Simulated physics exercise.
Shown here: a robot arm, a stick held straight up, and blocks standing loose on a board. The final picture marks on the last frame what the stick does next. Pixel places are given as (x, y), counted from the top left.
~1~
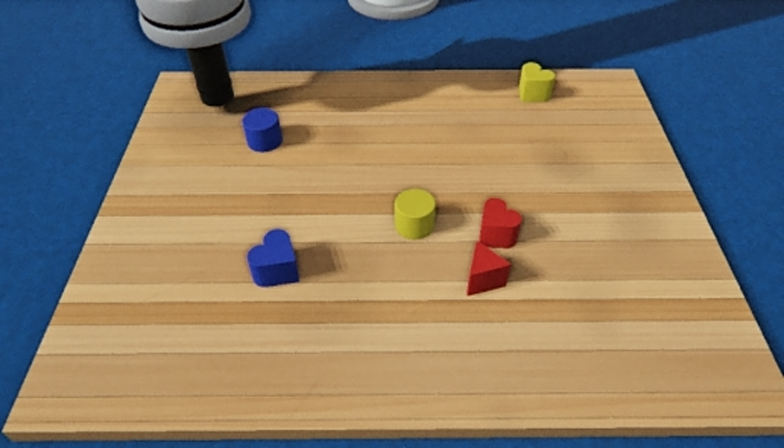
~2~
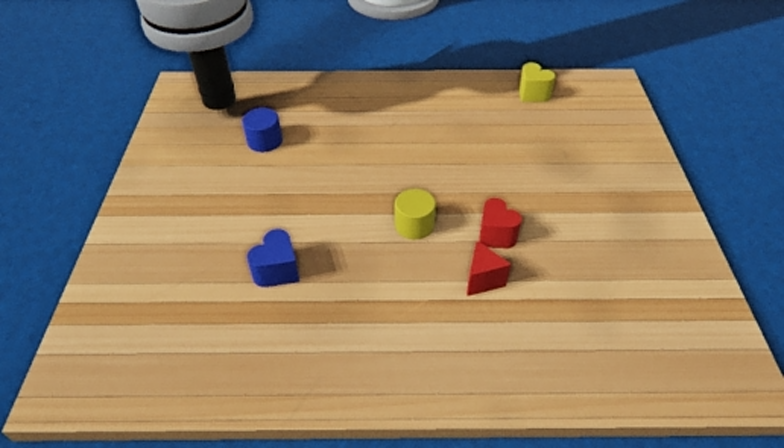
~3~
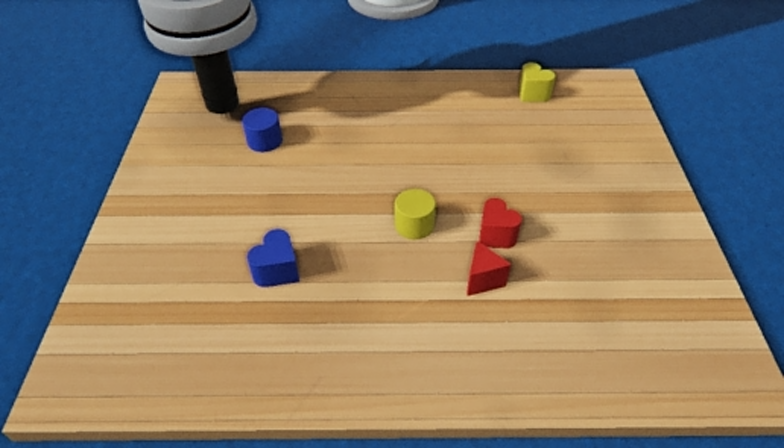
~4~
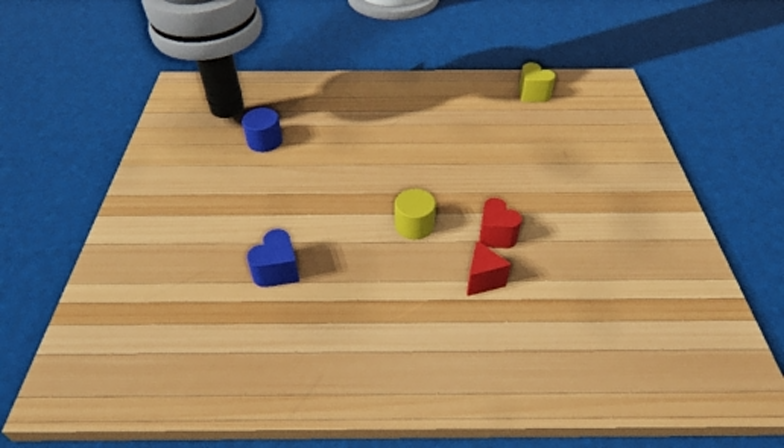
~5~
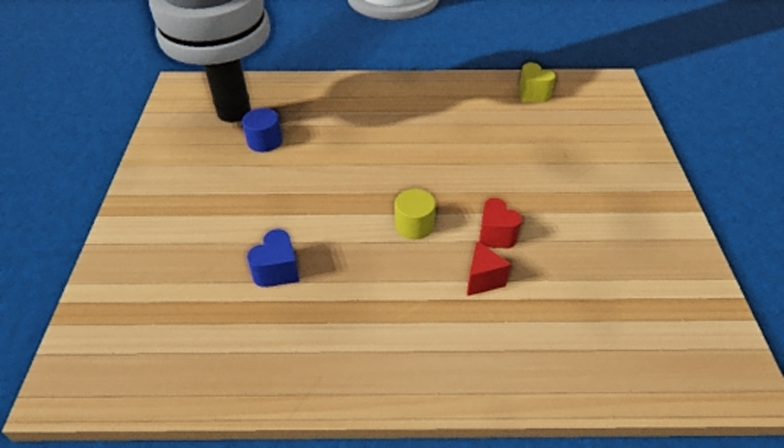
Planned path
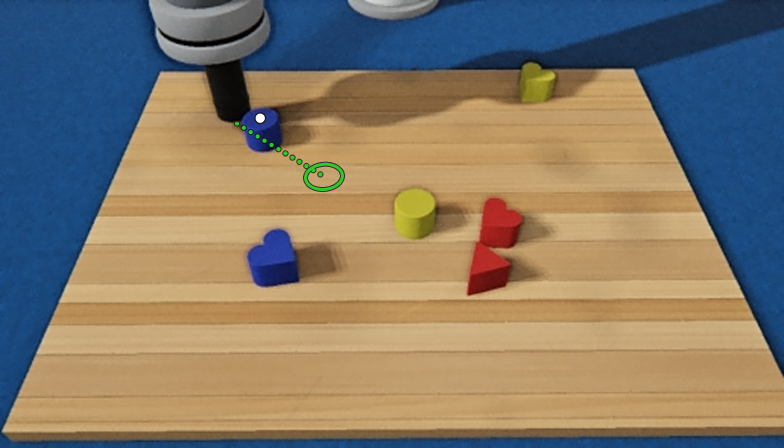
On a wooden board, a robot arm's upright black stick inches toward the blue circular block.
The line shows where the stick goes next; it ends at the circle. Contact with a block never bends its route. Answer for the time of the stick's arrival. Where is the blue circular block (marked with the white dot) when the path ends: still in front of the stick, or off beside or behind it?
By the time the path ends, the blue circular block is still sitting right in front of the stick.
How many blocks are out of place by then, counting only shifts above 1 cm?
I'm going with one.
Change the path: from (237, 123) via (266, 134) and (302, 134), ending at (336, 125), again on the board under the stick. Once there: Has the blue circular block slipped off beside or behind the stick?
Yes - that is the case.
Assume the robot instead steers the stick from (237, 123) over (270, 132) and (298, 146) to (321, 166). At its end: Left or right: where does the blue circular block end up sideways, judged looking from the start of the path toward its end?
Slides right.
Path on the board, in a line from (237, 123) to (324, 177); the dot is on the blue circular block.
The first path, step by step. One third of the way, stick (262, 130); blue circular block (284, 133).
Two thirds of the way, stick (292, 148); blue circular block (316, 152).
At the end, stick (323, 166); blue circular block (349, 171).
